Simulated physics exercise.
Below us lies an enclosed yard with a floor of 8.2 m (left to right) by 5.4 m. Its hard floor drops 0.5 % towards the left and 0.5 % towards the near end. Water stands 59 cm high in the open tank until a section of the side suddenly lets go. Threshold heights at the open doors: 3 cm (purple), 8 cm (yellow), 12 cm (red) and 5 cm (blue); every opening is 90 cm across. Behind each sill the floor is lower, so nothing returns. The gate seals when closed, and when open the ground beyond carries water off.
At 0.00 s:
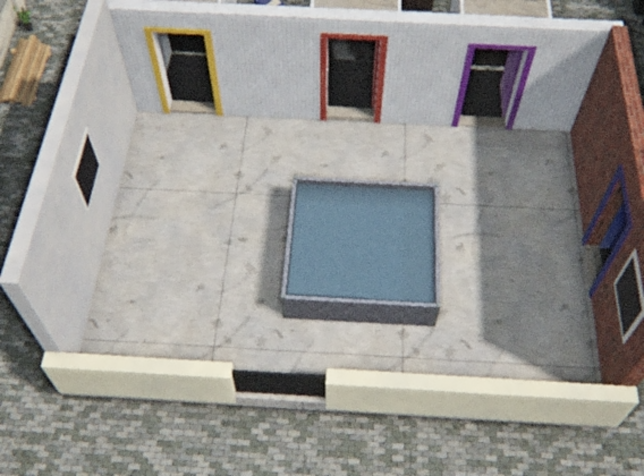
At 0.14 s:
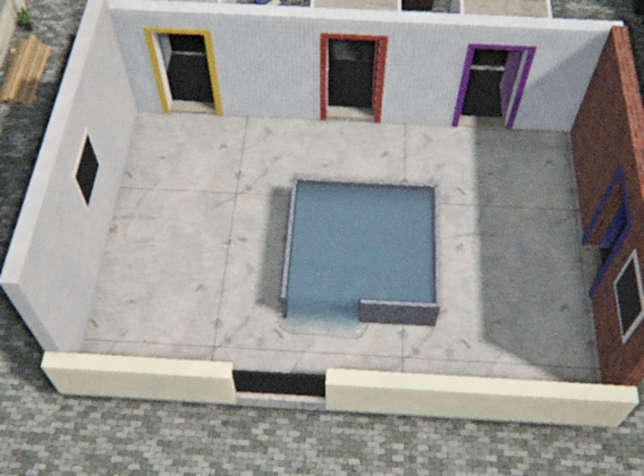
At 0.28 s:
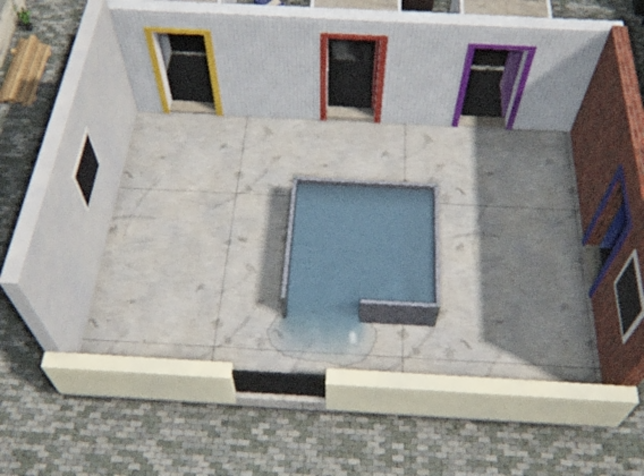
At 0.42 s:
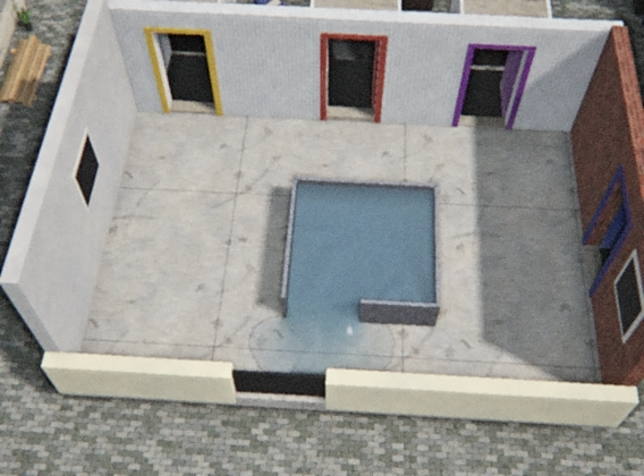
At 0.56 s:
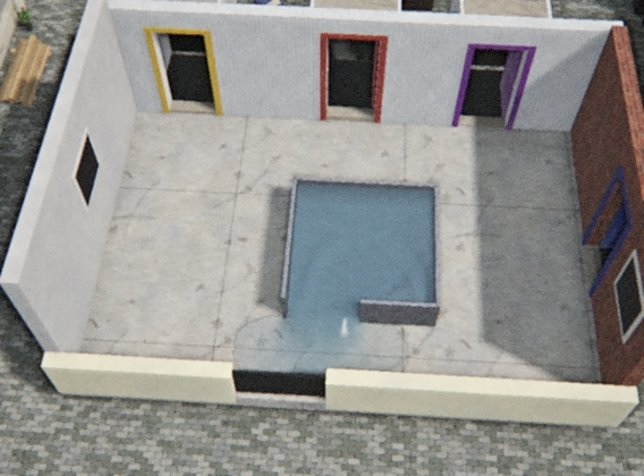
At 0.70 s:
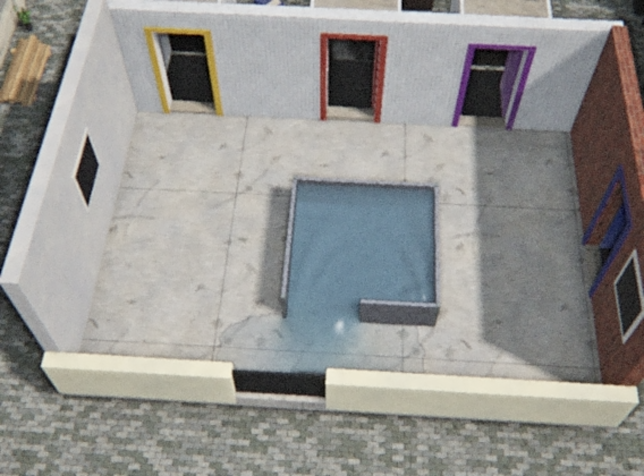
Walled yard with an open tank, part of its front side opening and water pouring out, spreading across the pale floor.
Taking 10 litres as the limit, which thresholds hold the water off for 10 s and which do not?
Door by door: At the purple door it exceeds the limit; at the yellow door it exceeds the limit; at the red door it does not reach the limit; at the blue door it goes over the limit.
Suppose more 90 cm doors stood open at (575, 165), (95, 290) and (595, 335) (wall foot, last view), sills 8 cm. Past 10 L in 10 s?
In that order: Below, over, past it.
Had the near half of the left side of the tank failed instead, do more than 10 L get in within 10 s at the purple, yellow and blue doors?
Against that limit: Purple below, yellow above, blue below.
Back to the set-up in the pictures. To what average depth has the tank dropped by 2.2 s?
About 36 cm.
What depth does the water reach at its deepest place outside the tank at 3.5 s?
Up to some 29 cm.
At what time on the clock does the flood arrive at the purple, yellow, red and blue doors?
Arrival: Purple 5.5 s, yellow 4.0 s, red 6.0 s, blue 3.0 s.
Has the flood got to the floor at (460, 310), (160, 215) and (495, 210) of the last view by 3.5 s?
In that order: Flooded, flooded, still dry.
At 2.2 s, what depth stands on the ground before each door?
Depths in cm: Purple 0, yellow 0, red 0, blue 0.
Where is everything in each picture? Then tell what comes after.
The open tank at (363, 241) is whole and still, 59 cm deep, in the first frame.
The front is at (362, 327), 0.7 m from the gap at (323, 312); 0.2 m2 of floor is under water; 59 cm left at the back of the open tank, in the second frame.
Water pours out at (323, 312) and has run 0.9 m, to (365, 347); typically 10 cm deep outside, 59 cm at the open tank's back, in the third frame.
Water pours out at (323, 313) and has run 1.3 m, to a hidden place; typically 7 cm deep outside, 59 cm at the open tank's back, in the fourth frame.
Water pours out at (323, 312) and has run 1.6 m, to a hidden place; typically 8 cm deep outside, 59 cm at the open tank's back, in the fifth frame.
Water pours out at (323, 312) and has run 1.9 m, to a hidden place; typically 9 cm deep outside, 57 cm at the open tank's back, in the sixth frame.
After 1.4 s water covers 15 % of the floor and is deepest (46 cm) near (306, 375); purple door not reached, yellow door not reached, red door not reached, blue door not reached.
After 2.2 s water covers 30 % of the floor and is deepest (43 cm) near (305, 386); purple door not reached, yellow door not reached, red door not reached, blue door not reached.
After 3.5 s water covers 45 % of the floor and is deepest (29 cm) near (76, 373); purple door not reached, yellow door not reached, red door not reached, blue door 11 cm at the sill, 2 L in.
After 6.0 s water covers 80 % of the floor and is deepest (20 cm) near (87, 374); purple door 6 cm at the sill, 1 L in, yellow door 15 cm at the sill, 31 L in, red door 1 cm at the sill, 0 L in, blue door 7 cm at the sill, 22 L in.
After 10.0 s water covers 100 % of the floor and is deepest (12 cm) near (76, 373); purple door 7 cm at the sill, 34 L in, yellow door 9 cm at the sill, 72 L in, red door 7 cm at the sill, 0 L in, blue door 5 cm at the sill, 29 L in.
